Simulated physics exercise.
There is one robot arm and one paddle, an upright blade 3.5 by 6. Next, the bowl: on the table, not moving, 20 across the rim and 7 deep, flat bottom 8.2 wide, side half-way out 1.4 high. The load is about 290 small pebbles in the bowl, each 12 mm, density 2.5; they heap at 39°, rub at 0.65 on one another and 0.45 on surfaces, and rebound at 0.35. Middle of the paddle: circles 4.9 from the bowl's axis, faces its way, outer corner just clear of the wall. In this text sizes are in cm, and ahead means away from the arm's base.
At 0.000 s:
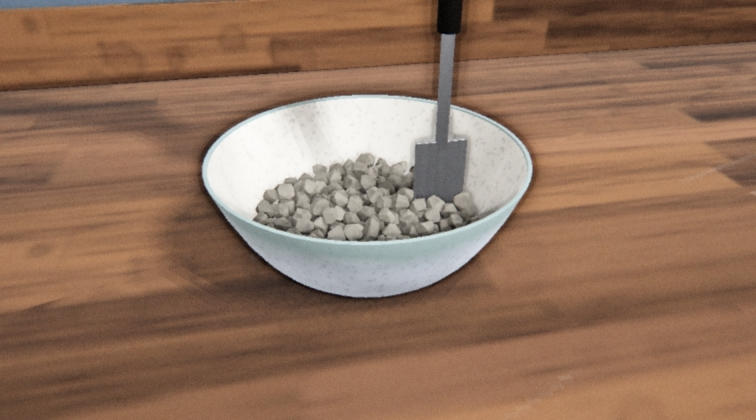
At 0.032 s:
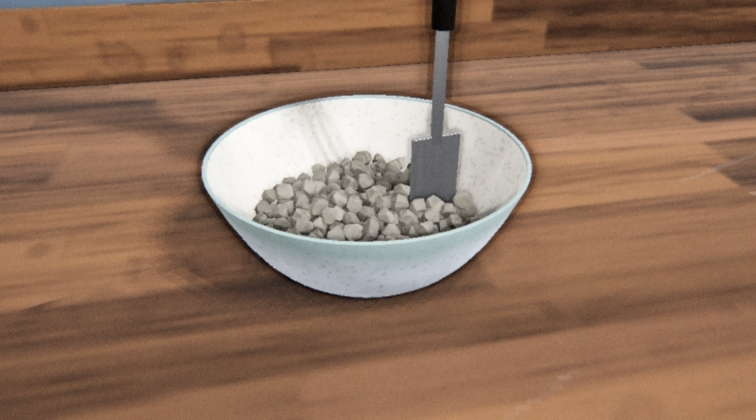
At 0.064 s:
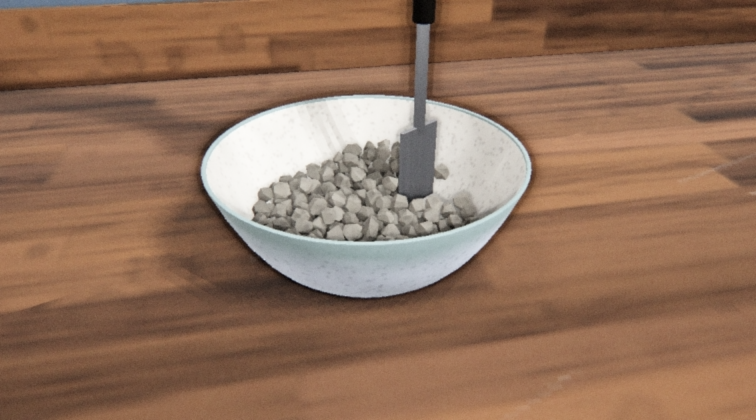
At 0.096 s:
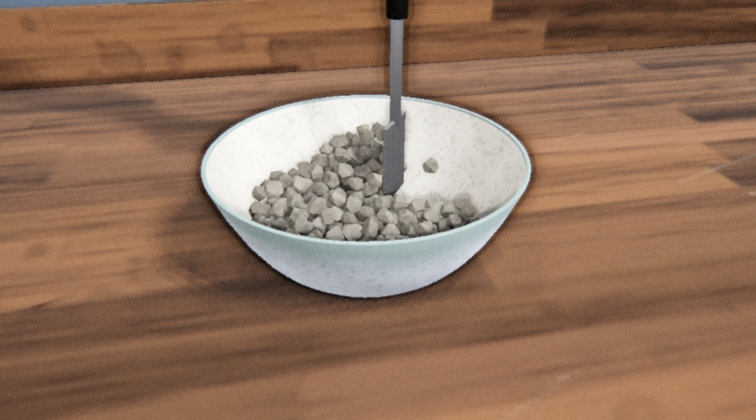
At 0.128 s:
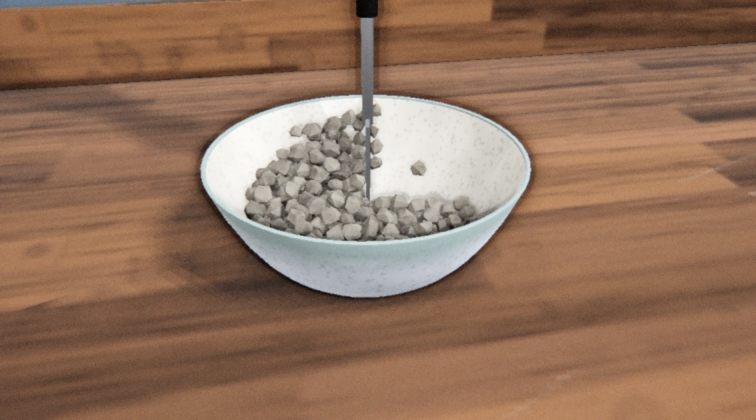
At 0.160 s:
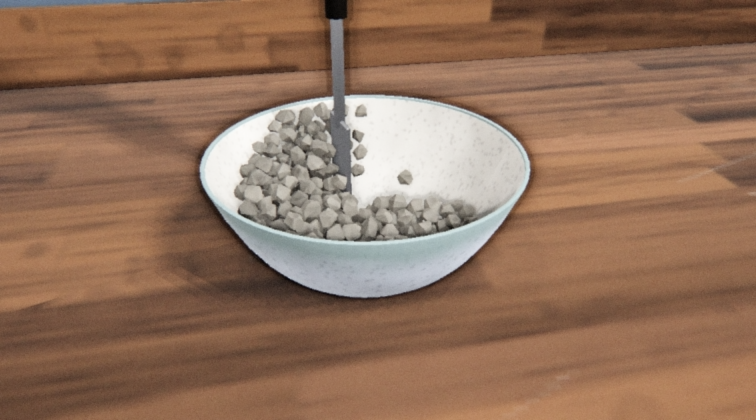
The video shows a paddle with a dark handle sweeping leftward through grey pebbles in a white bowl on a wooden table, turning as it moves and pushing them up against the bowl's left side while the bowl stays still.
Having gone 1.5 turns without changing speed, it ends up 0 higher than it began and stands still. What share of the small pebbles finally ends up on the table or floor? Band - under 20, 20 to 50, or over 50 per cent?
Band: Under 20 per cent.
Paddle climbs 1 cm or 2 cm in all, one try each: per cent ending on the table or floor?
Close to 10 and 5 percent, in that order.
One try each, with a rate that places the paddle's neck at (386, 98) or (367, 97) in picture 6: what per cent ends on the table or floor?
Near 5 in a hundred for the first and near 15 in a hundred for the second.
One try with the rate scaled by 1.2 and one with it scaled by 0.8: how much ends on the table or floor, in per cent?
I'd expect near 20 per cent, then near 5 per cent.
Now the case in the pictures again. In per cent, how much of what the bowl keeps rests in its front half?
Near 65 per cent of what stays in the bowl.
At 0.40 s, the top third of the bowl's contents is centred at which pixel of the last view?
Somewhere around (419, 223) in the last view.
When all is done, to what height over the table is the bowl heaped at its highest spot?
Roughly 7.0 centimetres.
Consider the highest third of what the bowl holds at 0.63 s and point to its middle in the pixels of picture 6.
Near (343, 144).
After 0.40 s, 271° round, highest piece 10 above the table; 278 in the bowl, 4 on the table or floor, 10 in flight or on the tool.
After 0.63 s, 81° round, highest piece 8 above the table; 262 in the bowl, 29 on the table or floor, 1 in flight or on the tool.
After 0.95 s, 180° round, highest piece 7 above the table; 258 in the bowl, 34 on the table or floor.
After 1.65 s, 180° round, highest piece 7 above the table; 258 in the bowl, 34 on the table or floor.
At rest, 258 in the bowl, 34 on the table or floor. That is 12 % on the table or floor.
